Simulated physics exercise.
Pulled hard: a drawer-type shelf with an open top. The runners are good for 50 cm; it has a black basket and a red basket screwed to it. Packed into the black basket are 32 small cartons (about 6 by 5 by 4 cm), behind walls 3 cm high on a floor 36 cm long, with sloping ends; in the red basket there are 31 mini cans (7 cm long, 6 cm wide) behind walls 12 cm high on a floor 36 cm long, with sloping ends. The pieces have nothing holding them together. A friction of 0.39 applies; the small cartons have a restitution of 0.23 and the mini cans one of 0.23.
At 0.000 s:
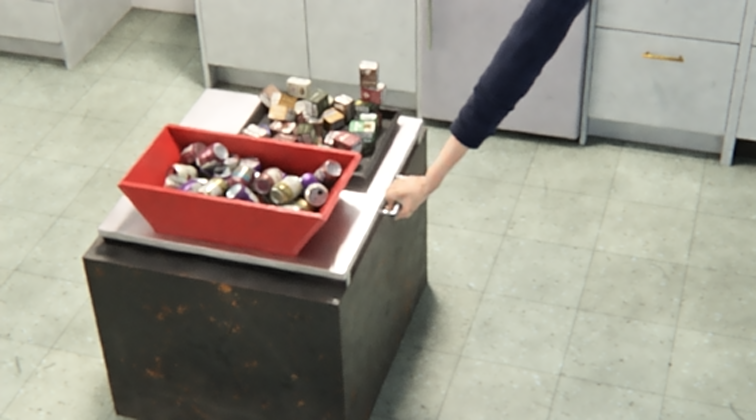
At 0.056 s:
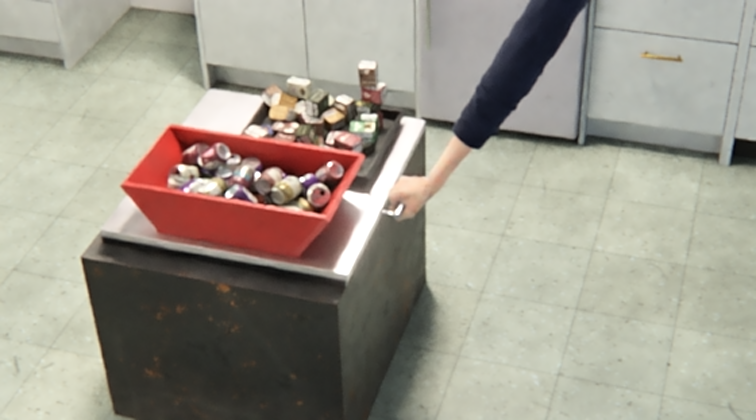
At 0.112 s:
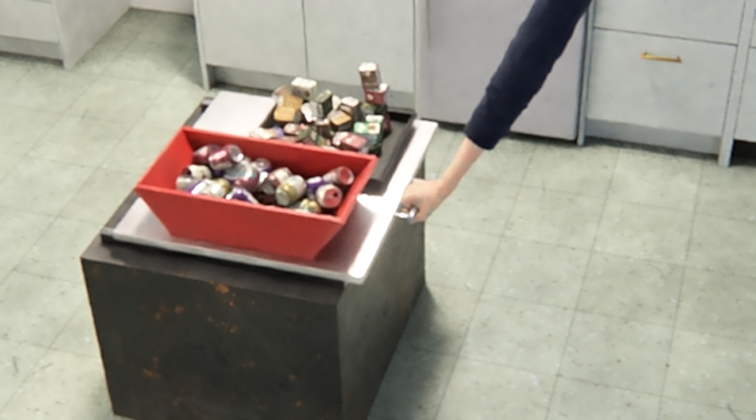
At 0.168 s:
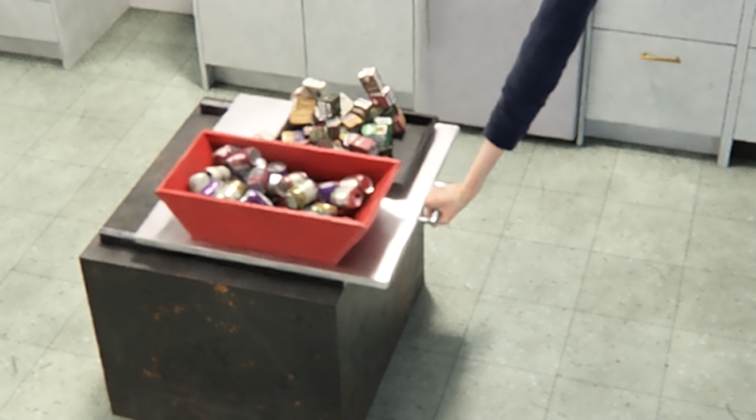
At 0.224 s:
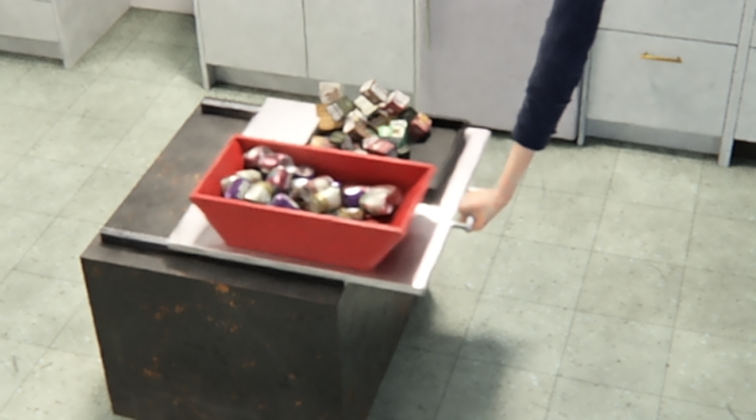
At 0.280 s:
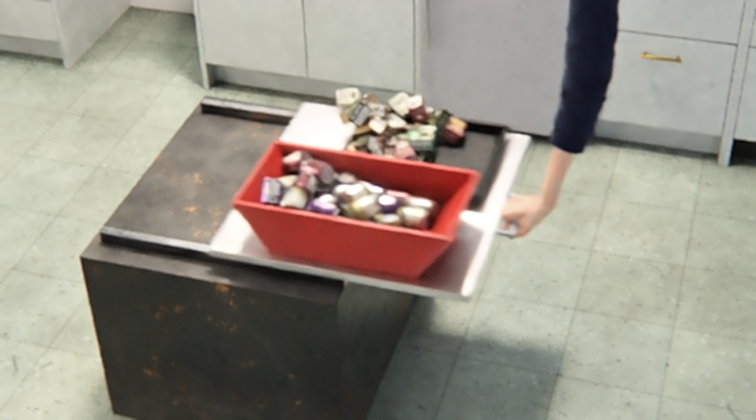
The clip opens with a hand gripping the handle of a shelf on a dark cabinet, where a red basket of mini cans sits before a black basket of small cartons. The arm pulls the shelf right, slowly then faster, and the contents jostle as it extends well past the cabinet's edge.
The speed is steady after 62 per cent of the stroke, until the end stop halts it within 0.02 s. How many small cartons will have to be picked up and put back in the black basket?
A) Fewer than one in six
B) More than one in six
(B) More than one in six.
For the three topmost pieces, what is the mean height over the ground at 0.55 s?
Around 84 cm high.
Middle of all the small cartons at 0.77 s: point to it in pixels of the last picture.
They're centred near (527, 166).
After 0.35 s, end of travel.
After 0.43 s, 4 of 32 out of the black basket and 0 of 31 out of the red basket.
After 0.55 s, 9 of 32 out of the black basket and 1 of 31 out of the red basket.
After 0.77 s, 11 of 32 out of the black basket and 1 of 31 out of the red basket.
Outcome (at 1.21 s), 12 of 32 out of the black basket and 1 of 31 out of the red basket. Asked share, 12 of 32, 38 per cent.
